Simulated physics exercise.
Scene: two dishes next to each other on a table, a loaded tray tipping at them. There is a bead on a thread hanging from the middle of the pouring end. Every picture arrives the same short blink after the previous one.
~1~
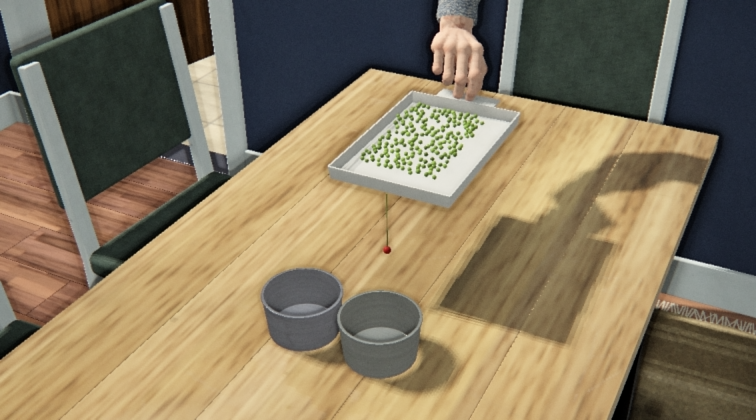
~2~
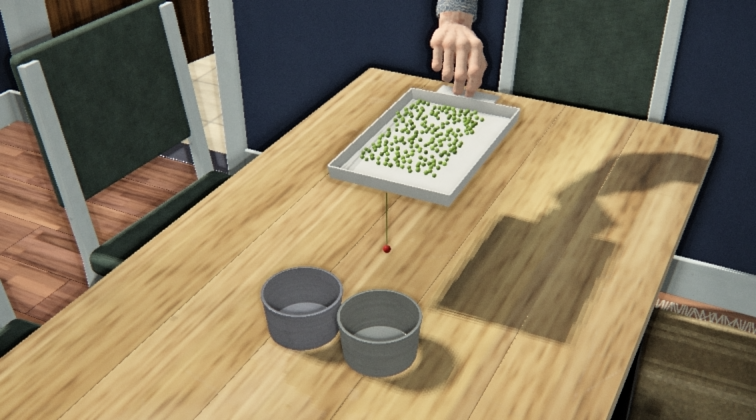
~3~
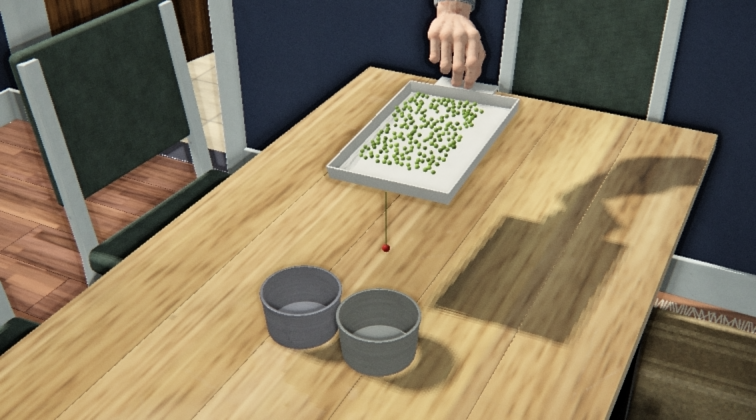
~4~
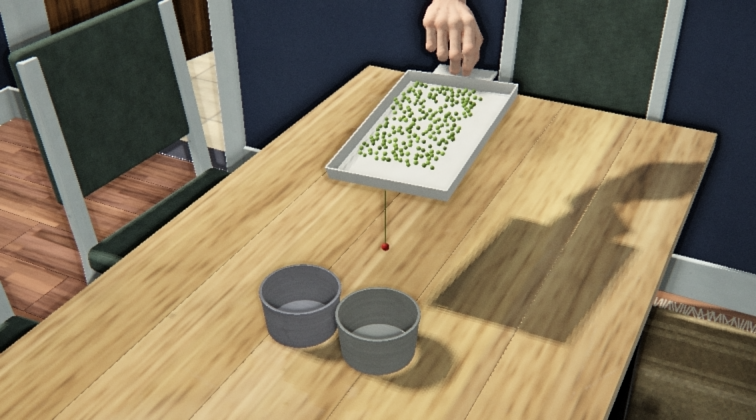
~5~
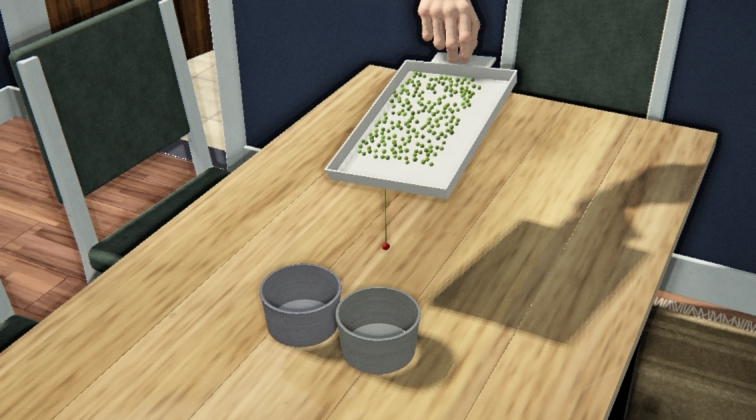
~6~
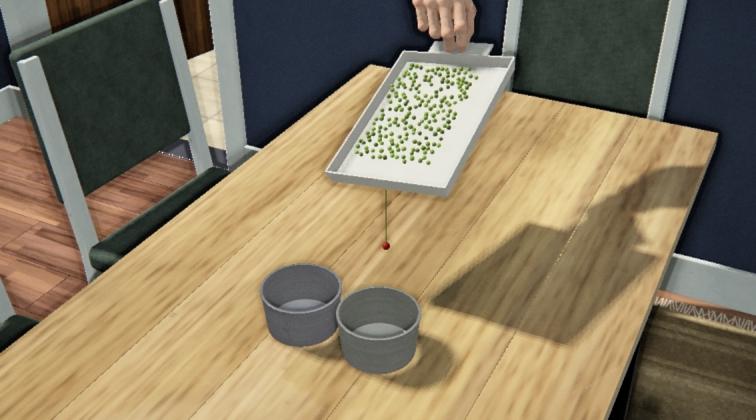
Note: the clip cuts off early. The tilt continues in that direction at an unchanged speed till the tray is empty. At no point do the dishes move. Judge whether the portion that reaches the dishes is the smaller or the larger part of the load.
Well, most of it stays out of the dishes by the end.
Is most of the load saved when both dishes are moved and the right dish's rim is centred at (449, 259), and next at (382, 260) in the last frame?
Placing 1: A minority of it. Placing 2: A majority of it.
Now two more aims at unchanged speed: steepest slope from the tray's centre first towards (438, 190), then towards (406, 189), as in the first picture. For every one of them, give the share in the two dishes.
0 per cent, then 10 per cent.
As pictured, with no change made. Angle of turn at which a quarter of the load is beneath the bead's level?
Roughly 80°.
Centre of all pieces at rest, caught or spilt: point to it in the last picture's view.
Near (320, 284), more or less.
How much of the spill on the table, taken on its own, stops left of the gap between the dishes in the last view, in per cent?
Reading: Around 70 %.
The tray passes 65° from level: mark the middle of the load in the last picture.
The load's middle is around (346, 176).
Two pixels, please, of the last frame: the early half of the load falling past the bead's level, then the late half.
Earlier half at (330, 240), later half at (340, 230).
Soon after the last picture, tray tipped steeply; most on the tray; a stray few in the left dish; a small part outside both; a small part in the air.
A little later, tray tipped past a quarter turn; about half on the tray; a small part in the left dish; about a third outside both; a small part in the air.
Later still, tray tipped past a quarter turn; a small part in the left dish; nearly all outside both.
At rest, tray tipped past a quarter turn; none in the right dish; a small part in the left dish; nearly all outside both.
